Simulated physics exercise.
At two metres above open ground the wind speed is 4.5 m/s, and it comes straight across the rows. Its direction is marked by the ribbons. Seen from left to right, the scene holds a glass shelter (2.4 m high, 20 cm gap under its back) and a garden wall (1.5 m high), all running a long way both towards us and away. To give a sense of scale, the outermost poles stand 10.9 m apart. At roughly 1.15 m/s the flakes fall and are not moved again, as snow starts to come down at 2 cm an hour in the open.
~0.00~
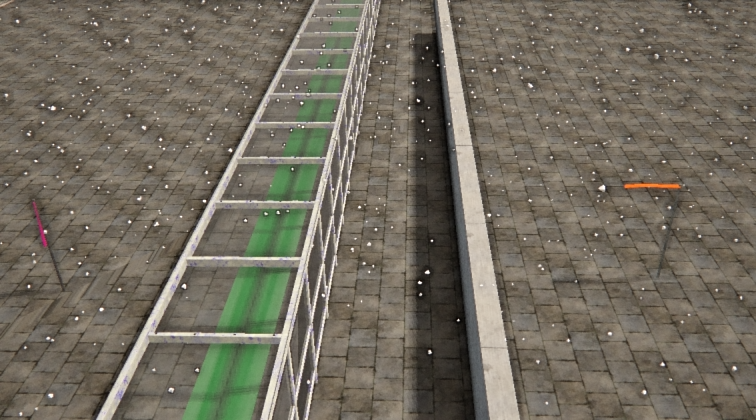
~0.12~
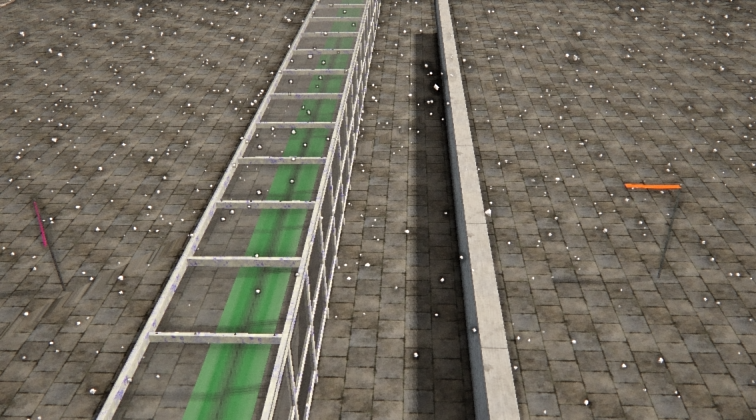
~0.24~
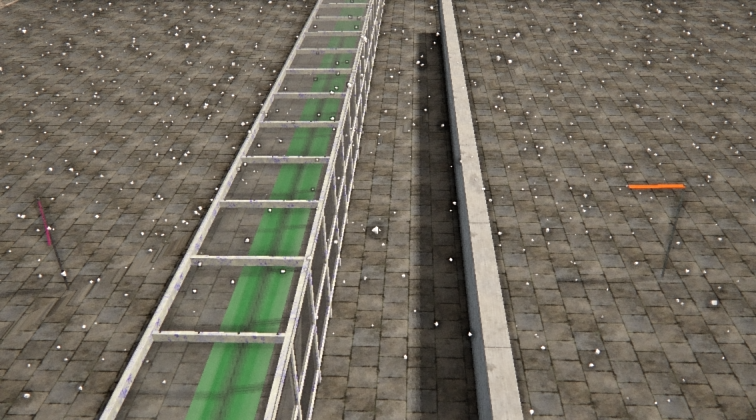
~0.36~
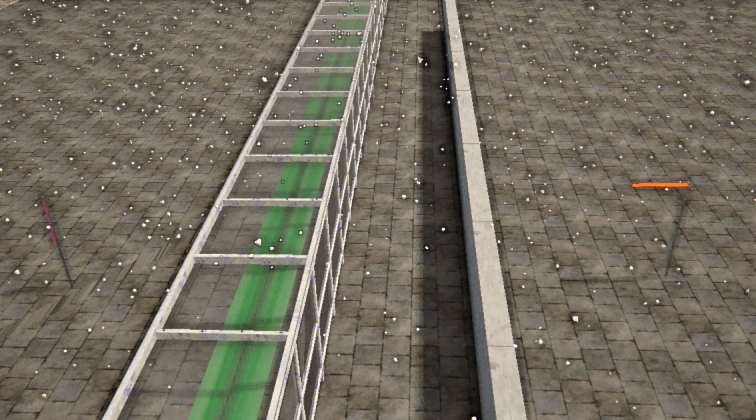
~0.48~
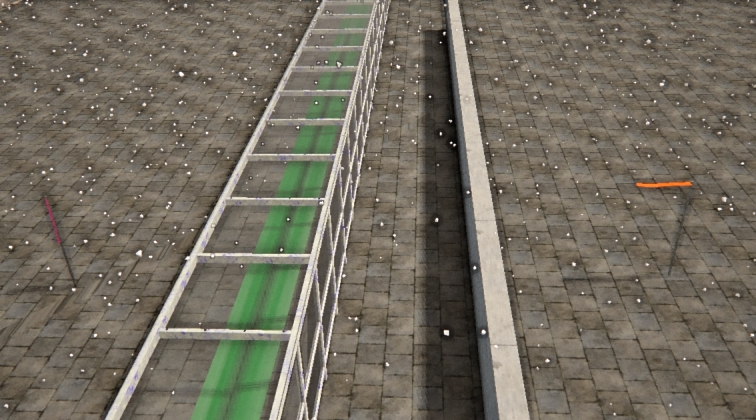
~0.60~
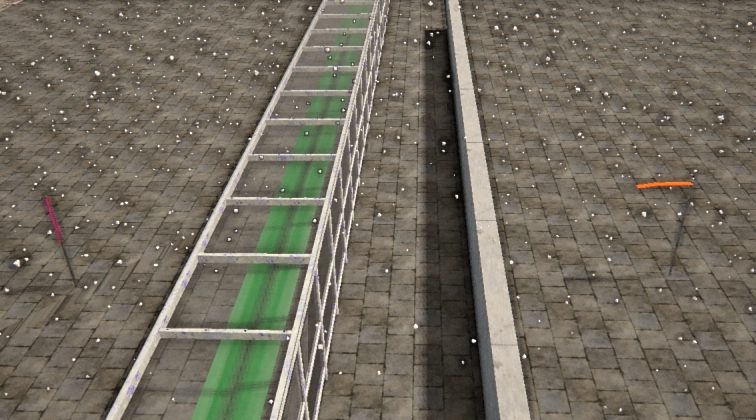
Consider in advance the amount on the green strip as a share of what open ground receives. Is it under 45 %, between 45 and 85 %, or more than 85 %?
Not even 45 %.
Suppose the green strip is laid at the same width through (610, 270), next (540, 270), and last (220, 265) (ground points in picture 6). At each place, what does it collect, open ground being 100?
Roughly 100 per cent, 110 per cent and 70 per cent in that order.
In 10 minutes the green strip collects 0 mm against 3 mm in the open.
In 30 minutes the green strip collects 0 mm against 10 mm in the open.
In 60 minutes the green strip collects 0 mm against 20 mm in the open, so the green strip has 0 % of the open amount; the left half of it has 0 %, the right half 0 %.
